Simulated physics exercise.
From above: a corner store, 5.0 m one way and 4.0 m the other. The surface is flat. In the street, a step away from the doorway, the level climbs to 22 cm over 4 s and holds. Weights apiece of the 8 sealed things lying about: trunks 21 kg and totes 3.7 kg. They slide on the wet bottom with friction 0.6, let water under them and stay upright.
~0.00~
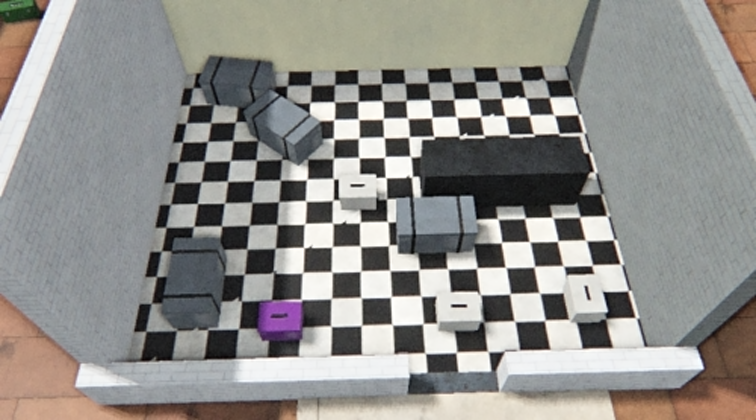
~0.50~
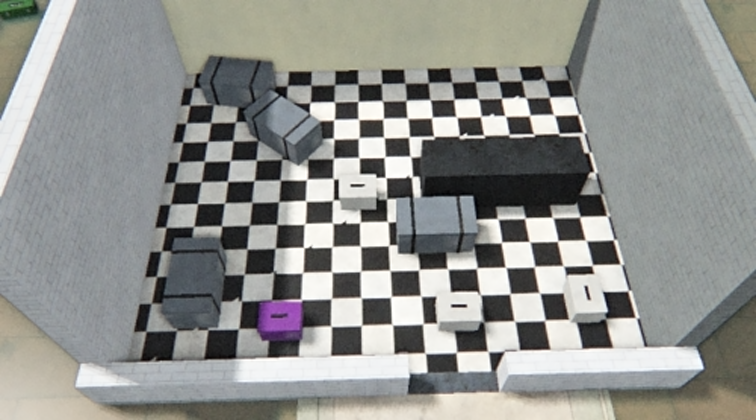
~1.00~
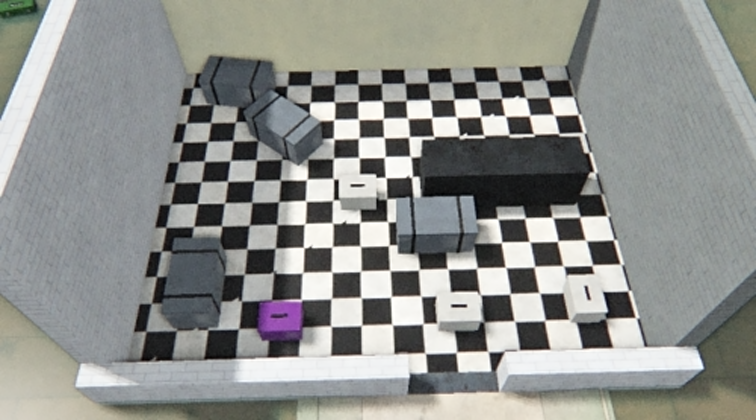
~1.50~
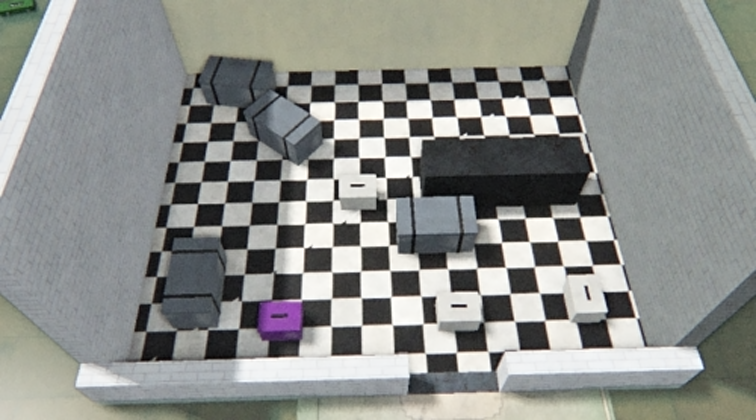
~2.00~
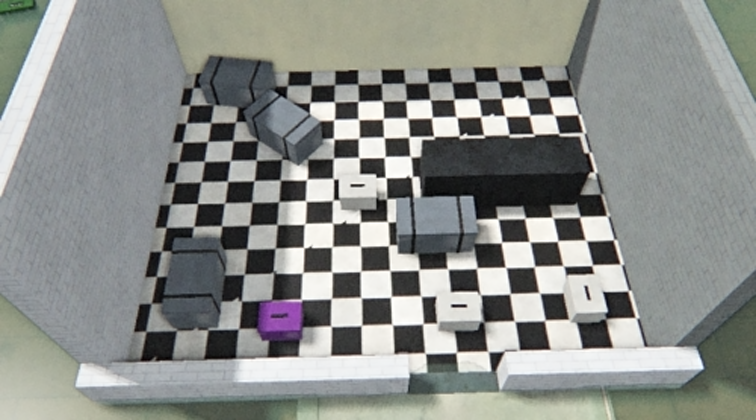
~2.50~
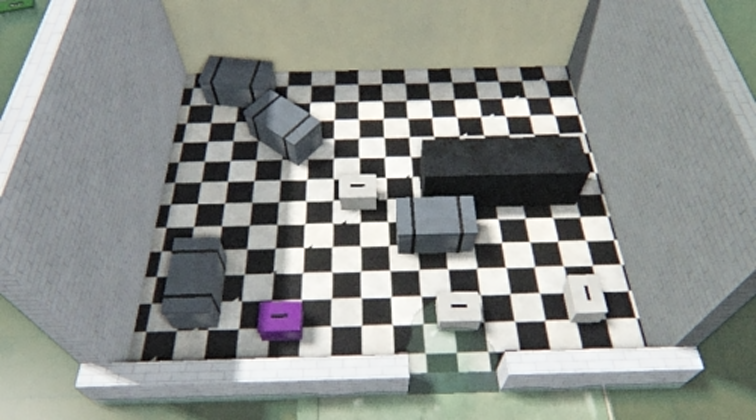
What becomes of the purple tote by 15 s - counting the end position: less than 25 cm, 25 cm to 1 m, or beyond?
The purple tote slides a little.
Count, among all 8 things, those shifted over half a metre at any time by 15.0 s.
I count 7.
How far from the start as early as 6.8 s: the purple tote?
Roughly 0 cm by then.
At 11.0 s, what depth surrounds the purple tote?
About 2 cm.
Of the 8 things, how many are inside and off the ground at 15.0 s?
I count 7.
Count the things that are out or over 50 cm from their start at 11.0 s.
3 of them.
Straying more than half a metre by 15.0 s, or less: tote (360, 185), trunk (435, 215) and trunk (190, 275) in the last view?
In turn: More, past it, short of it.
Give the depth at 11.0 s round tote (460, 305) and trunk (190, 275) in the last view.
Roughly 7 and 3 cm.
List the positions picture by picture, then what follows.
In the first picture, the purple tote at (280, 316), on the bottom; 0.0 m2 under water; 0 of 8 have shifted.
In the second picture, the purple tote at (280, 316) rests on the ground; water covers 0.0 m2; 0 of 8 have shifted.
In the third picture, the purple tote at (280, 316) rests on the ground; 0.0 m2 under water; 0 of 8 have shifted.
In the fourth picture, the purple tote at (280, 316) rests on the ground; 0.0 m2 under water; 0 of 8 have shifted.
In the fifth picture, the purple tote at (280, 316), on the bottom; 0.0 m2 under water; 0 of 8 have shifted.
In the sixth picture, the purple tote at (280, 316) rests on the ground; 0.4 m2 under water; 0 of 8 have shifted.
After 3.5 s the purple tote is near (280, 316), 0.0 m from its start, aground; 0 afloat.
After 6.8 s the purple tote is near (280, 316), 0.0 m from its start, aground; 1 afloat.
After 11.0 s the purple tote is near (280, 316), 0.0 m from its start, aground; 5 afloat.
After 15.0 s the purple tote is near (324, 277), 0.6 m from its start, afloat; 7 afloat.
